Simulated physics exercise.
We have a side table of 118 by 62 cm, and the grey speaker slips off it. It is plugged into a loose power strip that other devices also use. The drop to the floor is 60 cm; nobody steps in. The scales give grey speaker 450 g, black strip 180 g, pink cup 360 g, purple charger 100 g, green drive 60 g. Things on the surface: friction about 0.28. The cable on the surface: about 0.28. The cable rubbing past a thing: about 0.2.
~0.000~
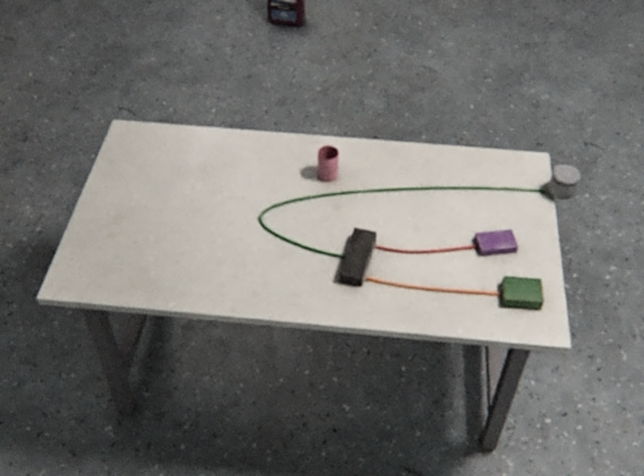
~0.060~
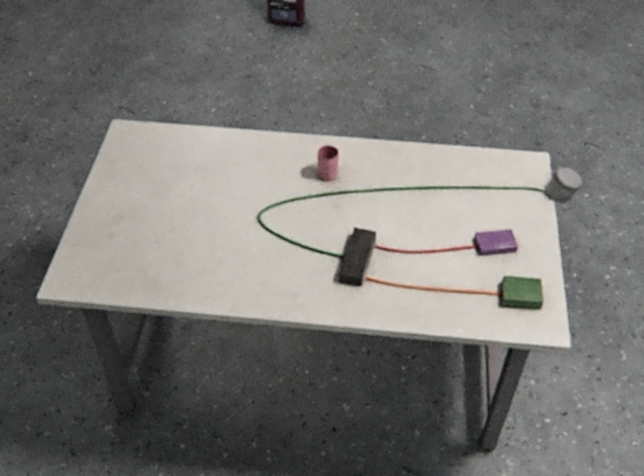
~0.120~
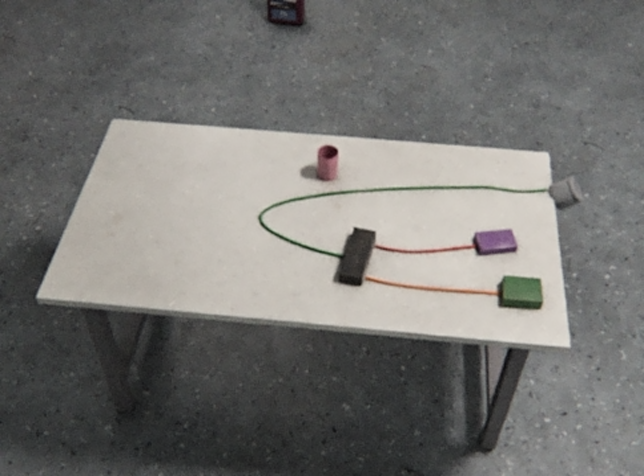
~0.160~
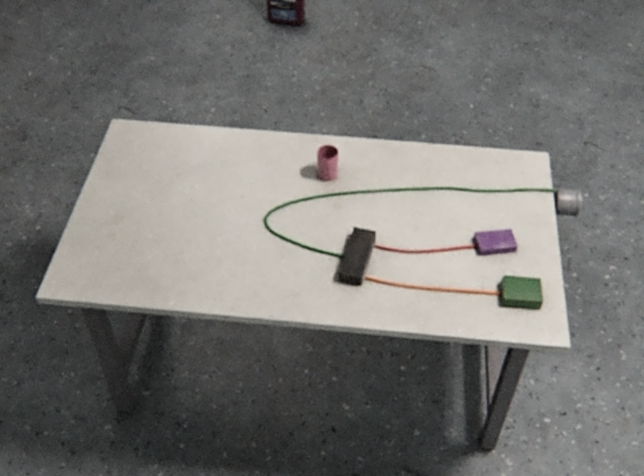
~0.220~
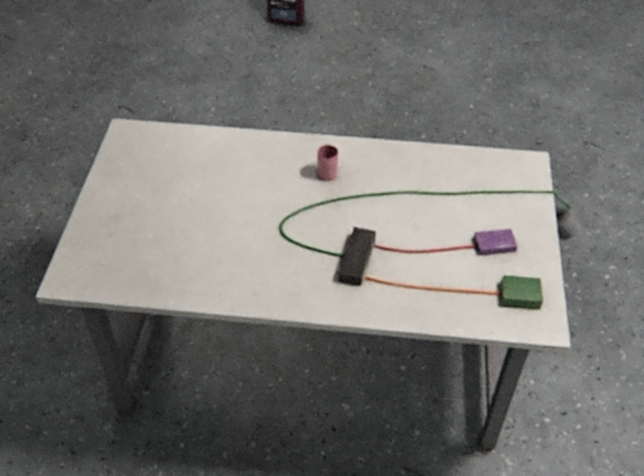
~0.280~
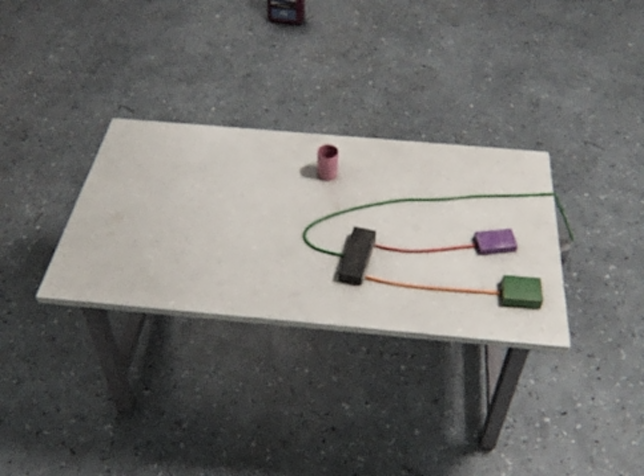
A white side table stands on a speckled grey floor, seen from above at an angle by a still camera. A pink cup sits near the back, a black strip at the centre links by red and orange cords to purple and green boxes at right, and a green cable curves to a grey object on the right edge. The grey object tips over the edge and drops from view, dragging the looped cable rightward.
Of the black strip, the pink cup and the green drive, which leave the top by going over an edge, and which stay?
Black strip: Stays on top. Pink cup: Stays on top. Green drive: Stays on top.
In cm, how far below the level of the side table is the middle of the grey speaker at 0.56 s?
55 cm or so.
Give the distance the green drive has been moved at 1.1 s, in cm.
About 8 cm.
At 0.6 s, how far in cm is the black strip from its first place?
It has shifted some 20 centimetres from where it began.
At 0.6 s, the strip's end of the green cable at (455, 258); black strip 21 cm off its start, green drive 6 cm off its start, grey speaker over the edge.
At 0.8 s, the strip's end of the green cable at (484, 249); black strip 30 cm off its start, green drive 8 cm off its start, purple charger 10 cm off its start.
At 1.1 s, the strip's end of the green cable at (484, 249); black strip 30 cm off its start at (481, 232), green drive 8 cm off its start at (488, 284), purple charger 10 cm off its start at (537, 250).
At 1.4 s, the strip's end of the green cable at (484, 249); black strip 30 cm off its start, green drive 8 cm off its start, purple charger 10 cm off its start.
At 2.6 s, the strip's end of the green cable at (484, 249); black strip 30 cm off its start at (481, 232), green drive 8 cm off its start at (488, 284), pink cup 0 cm off its start at (328, 151), purple charger 10 cm off its start at (537, 250).
